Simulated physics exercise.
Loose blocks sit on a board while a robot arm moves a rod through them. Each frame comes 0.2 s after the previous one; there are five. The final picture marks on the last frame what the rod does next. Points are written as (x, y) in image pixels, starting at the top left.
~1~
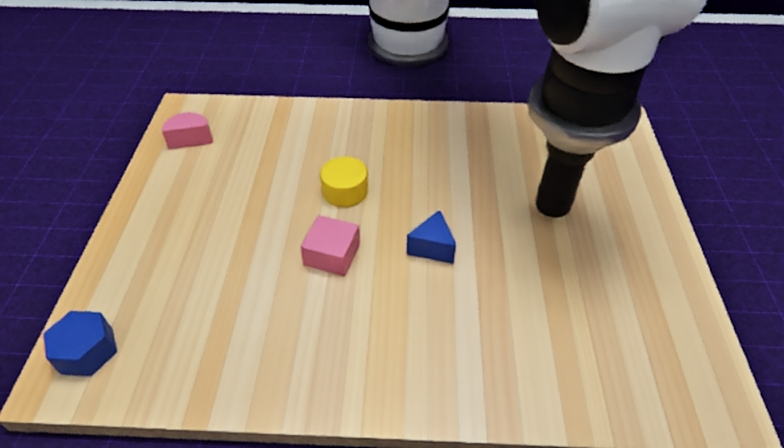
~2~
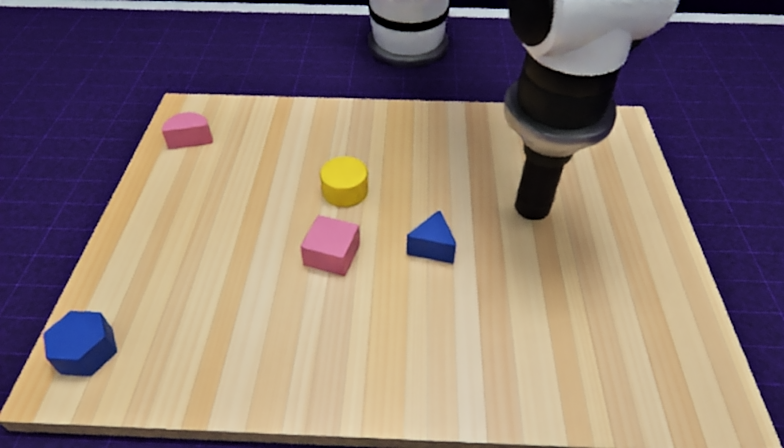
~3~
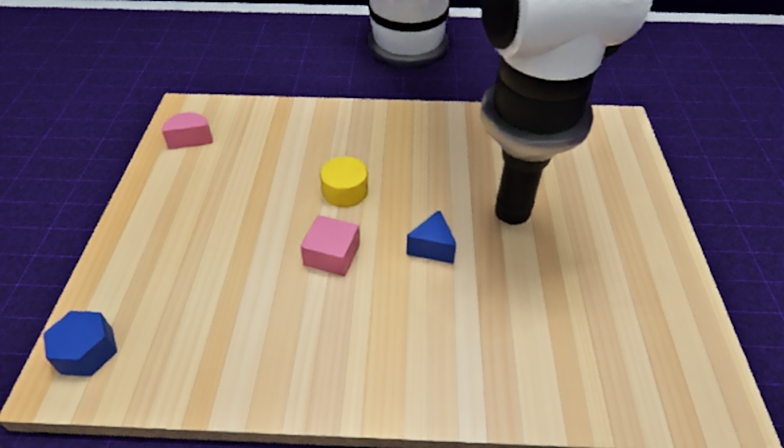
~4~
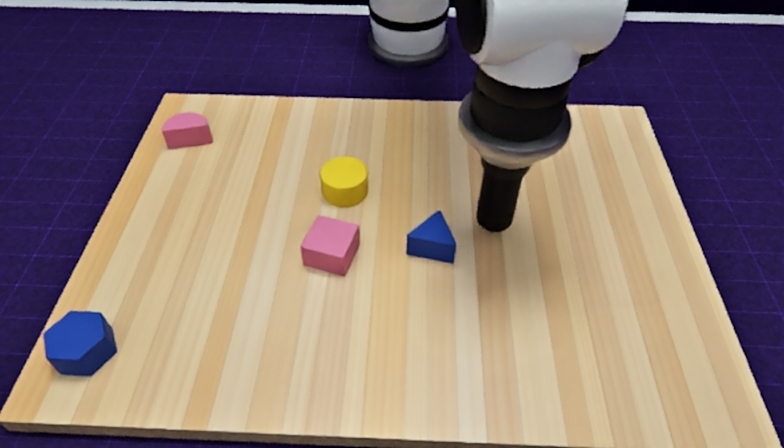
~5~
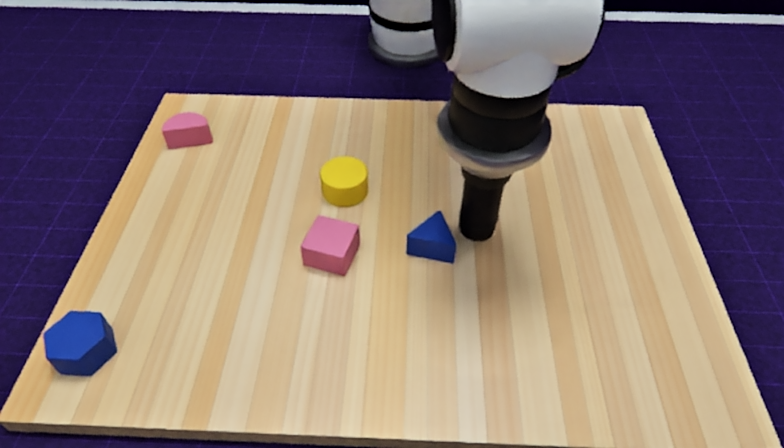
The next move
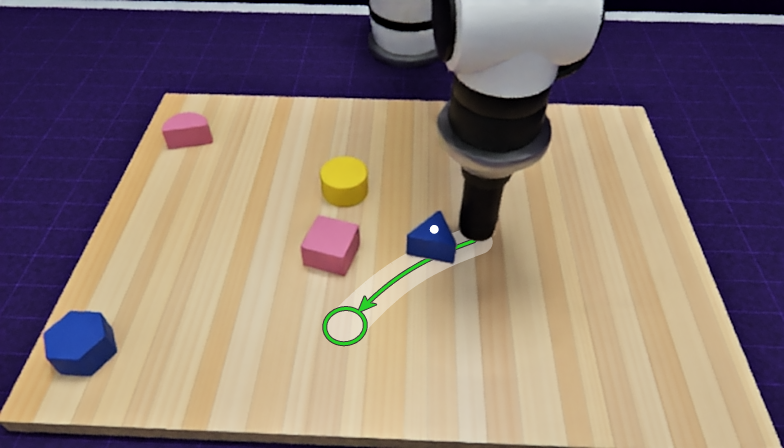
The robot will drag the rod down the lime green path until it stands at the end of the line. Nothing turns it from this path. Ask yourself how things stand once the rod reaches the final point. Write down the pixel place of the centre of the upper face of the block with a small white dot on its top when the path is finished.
Located at (367, 243).
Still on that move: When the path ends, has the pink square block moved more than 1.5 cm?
Answer: No.
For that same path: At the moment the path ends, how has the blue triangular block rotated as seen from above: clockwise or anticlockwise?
The block turns clockwise.
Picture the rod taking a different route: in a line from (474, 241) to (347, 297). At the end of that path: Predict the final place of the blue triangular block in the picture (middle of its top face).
The middle of the upper face of the blue triangular block will lie at about (364, 239) in the picture.
Path on the board, from (474, 241) over (428, 260) and (385, 288) to (345, 326); the dot is on the blue triangular block.
On the path given first. One third of the way, rod (429, 248); blue triangular block (394, 239), turned 35° clockwise.
Two thirds of the way, rod (383, 277); pink square block (326, 233); blue triangular block (367, 243), turned 70° clockwise.
At the end, rod (344, 314); pink square block (326, 233); blue triangular block (367, 243), turned 70° clockwise.
